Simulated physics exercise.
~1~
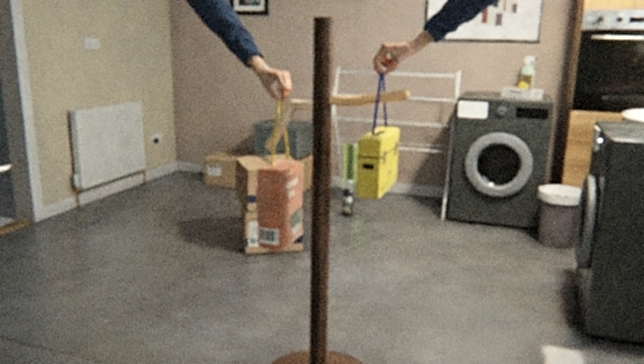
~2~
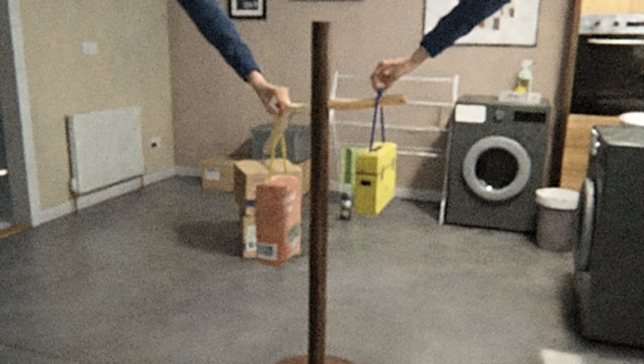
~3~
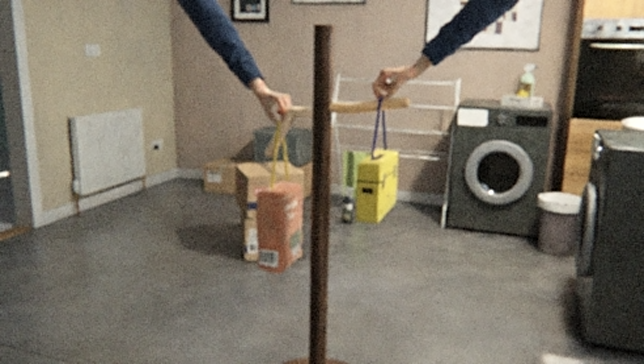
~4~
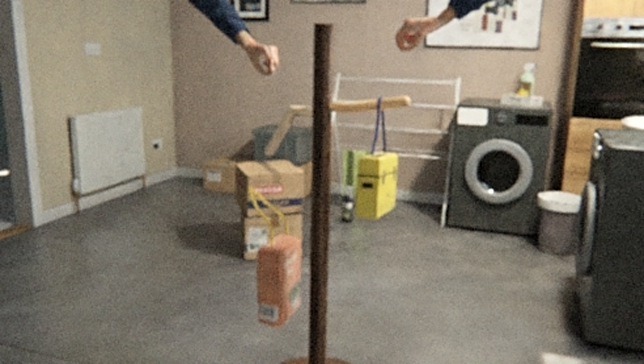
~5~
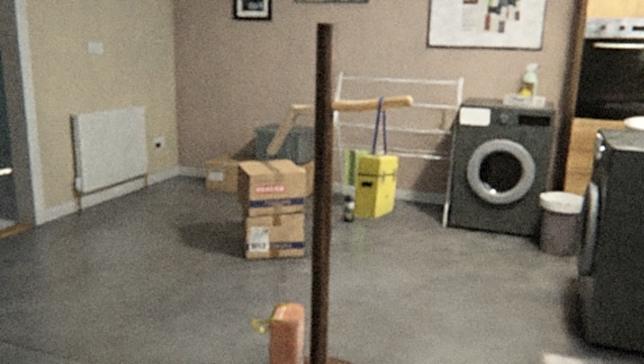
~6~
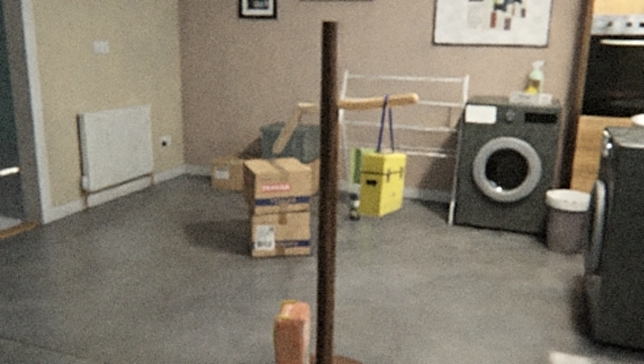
In a room with a washing machine, two hands lowered an orange sack and a yellow case by their loops onto a wooden post's pegs and let go; the sack dropped to the floor, while the case stayed hanging.
